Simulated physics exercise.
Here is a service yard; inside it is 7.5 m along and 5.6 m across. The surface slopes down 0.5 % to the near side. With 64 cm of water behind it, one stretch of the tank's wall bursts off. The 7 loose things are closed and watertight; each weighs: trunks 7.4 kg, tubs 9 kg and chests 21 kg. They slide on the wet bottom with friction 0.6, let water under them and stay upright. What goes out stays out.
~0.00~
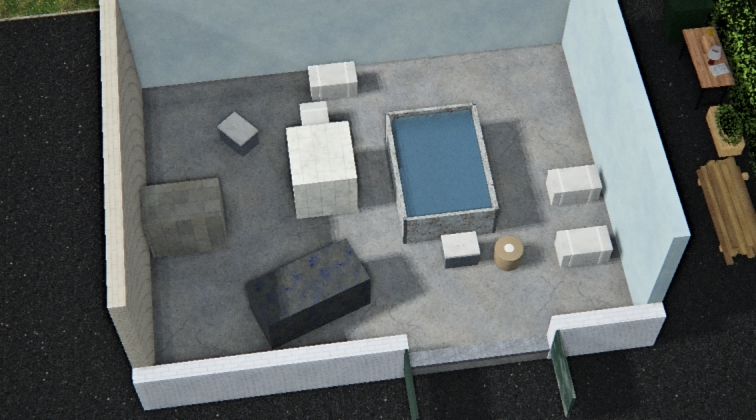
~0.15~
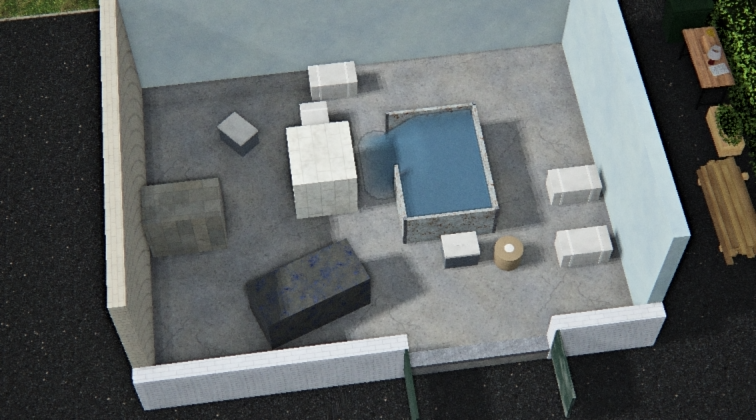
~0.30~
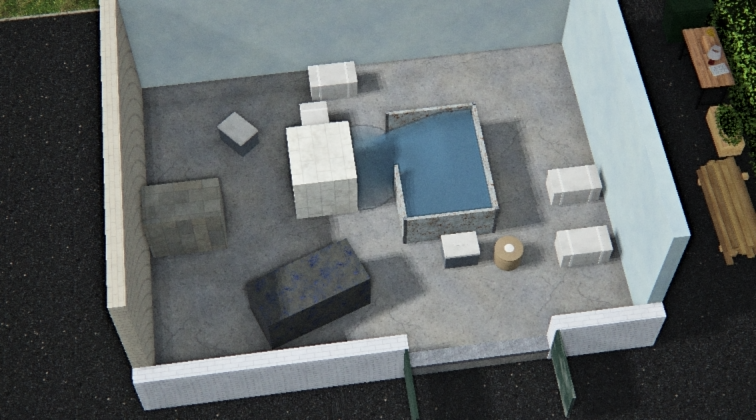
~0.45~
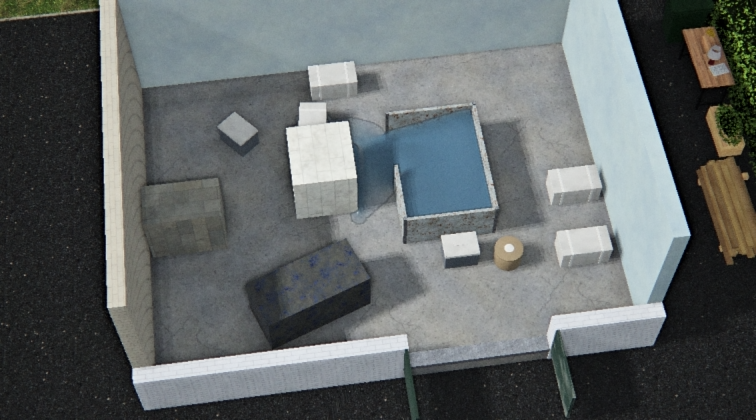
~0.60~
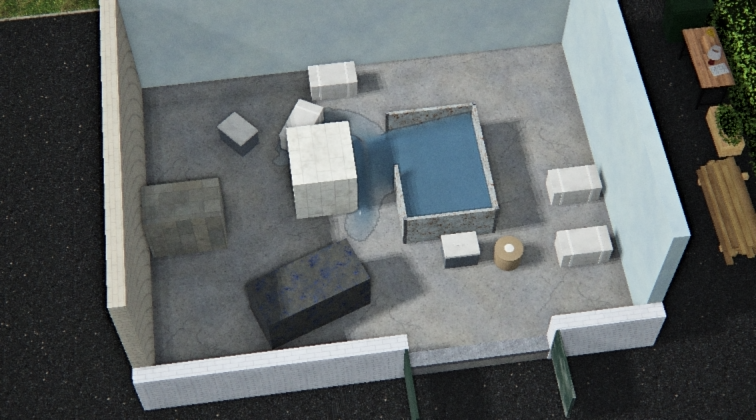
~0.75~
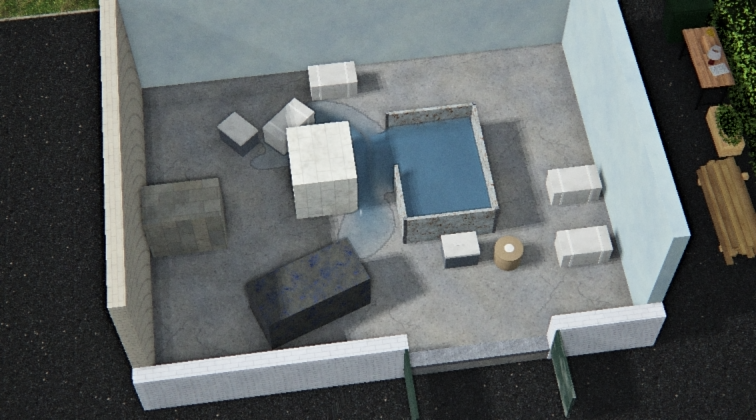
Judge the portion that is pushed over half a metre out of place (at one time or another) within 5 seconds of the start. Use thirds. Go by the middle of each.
Share: Not even a third.
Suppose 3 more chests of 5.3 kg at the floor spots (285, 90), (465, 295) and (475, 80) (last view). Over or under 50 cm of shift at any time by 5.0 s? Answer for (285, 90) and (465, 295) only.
In that order: Past it, less.
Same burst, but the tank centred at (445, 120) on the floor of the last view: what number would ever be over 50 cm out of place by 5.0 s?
In that case 3 of them.
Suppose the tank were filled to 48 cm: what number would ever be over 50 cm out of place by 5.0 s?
Then 2.
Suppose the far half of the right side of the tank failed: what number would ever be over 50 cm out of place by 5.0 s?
Then 4.
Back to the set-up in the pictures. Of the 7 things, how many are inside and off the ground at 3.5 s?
At that moment 2.
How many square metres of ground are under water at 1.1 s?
About 9.0 m2.
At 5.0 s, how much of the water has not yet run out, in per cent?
Some 88 per cent remains.
After 1.1 s 1 of 7 are over 50 cm from their spots; 0 afloat.
After 2.2 s 1 of 7 are over 50 cm from their spots; 2 afloat.
After 3.5 s 1 of 7 are over 50 cm from their spots; 2 afloat.
After 5.0 s 2 of 7 are over 50 cm from their spots, and 2 have been at some point; 2 afloat.
